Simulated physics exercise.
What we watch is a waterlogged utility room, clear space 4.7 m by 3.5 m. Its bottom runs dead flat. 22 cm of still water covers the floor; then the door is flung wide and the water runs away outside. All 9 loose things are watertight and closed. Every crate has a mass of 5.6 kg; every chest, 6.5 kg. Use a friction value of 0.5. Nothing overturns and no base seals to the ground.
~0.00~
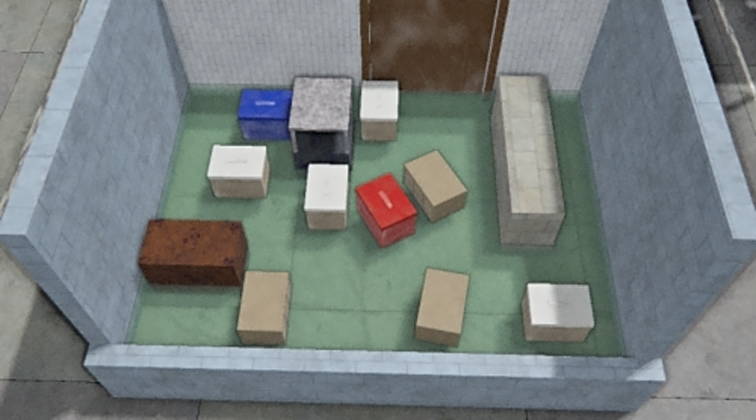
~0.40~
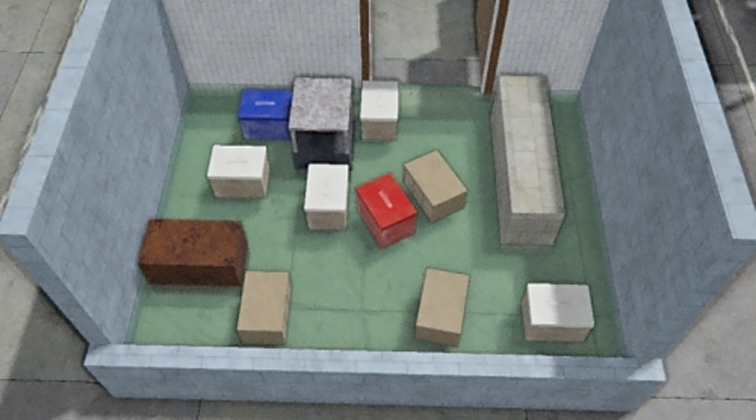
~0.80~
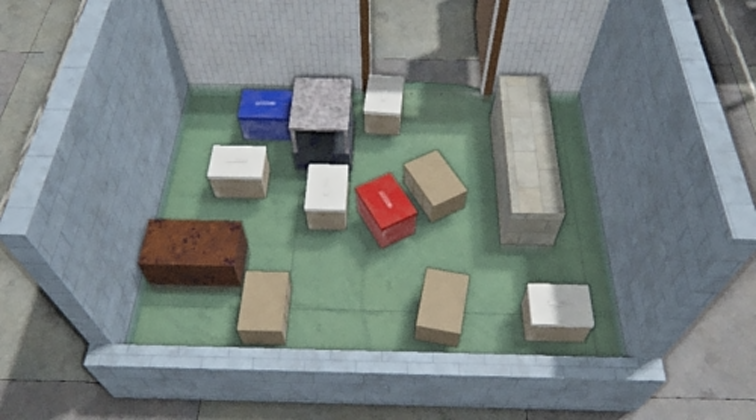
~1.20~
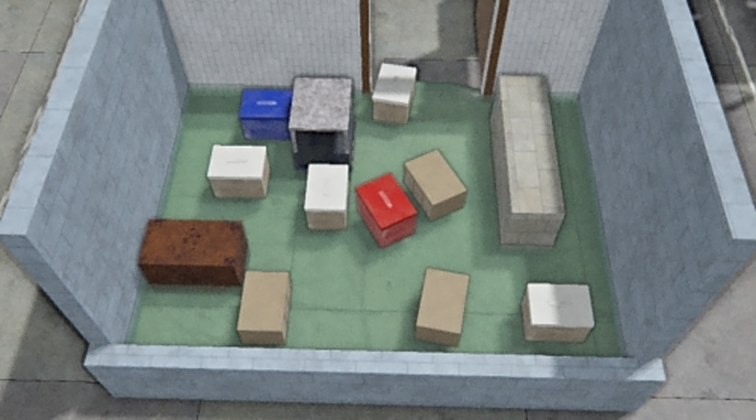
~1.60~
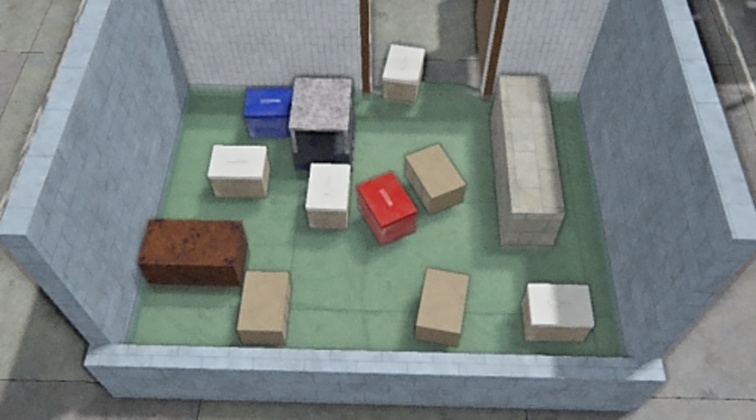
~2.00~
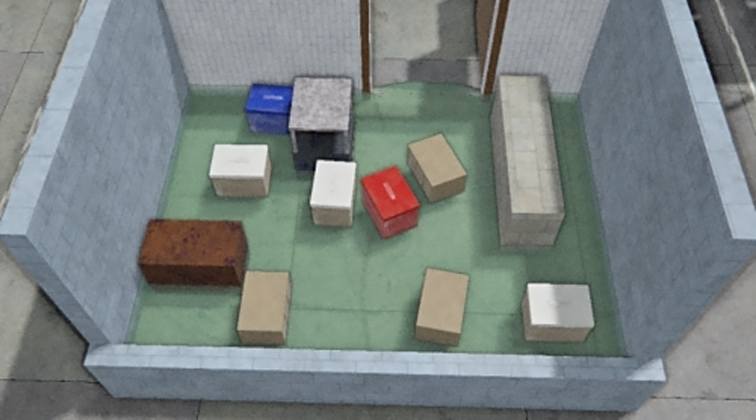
White box drifting out through an opened doorway from a flooded tiled room, as red and blue chests shift slightly among other boxes.
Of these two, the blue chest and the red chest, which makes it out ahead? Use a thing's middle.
The red one makes it out ahead.
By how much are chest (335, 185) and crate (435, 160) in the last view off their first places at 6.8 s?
First named - 200 cm; second named - gone out.
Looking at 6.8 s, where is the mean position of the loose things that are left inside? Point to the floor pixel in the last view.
Near (374, 210).
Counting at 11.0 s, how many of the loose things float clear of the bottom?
Total: 5.
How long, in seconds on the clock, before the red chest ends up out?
It should be at around 6.0 seconds.
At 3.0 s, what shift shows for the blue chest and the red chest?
Close to 30 cm for the first and 50 cm for the second.
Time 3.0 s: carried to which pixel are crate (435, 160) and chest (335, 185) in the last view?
Around (444, 130) and (358, 171).
After 3.0 s the blue chest is near (283, 86), 0.3 m from its start, afloat; the red chest is near (407, 166), 0.5 m from its start, afloat; 1 of 9 are out; 8 afloat.
After 6.8 s the blue chest is near (286, 87), 0.4 m from its start, afloat; the red chest has gone out (at 6.1 s); 3 of 9 are out; 6 afloat.
After 11.0 s the blue chest is near (286, 88), 0.4 m from its start, afloat; the red chest has gone out (at 6.1 s); 4 of 9 are out; 5 afloat.
After 15.0 s the blue chest is near (286, 90), 0.4 m from its start, afloat; the red chest has gone out (at 6.1 s); 4 of 9 are out; 5 afloat.
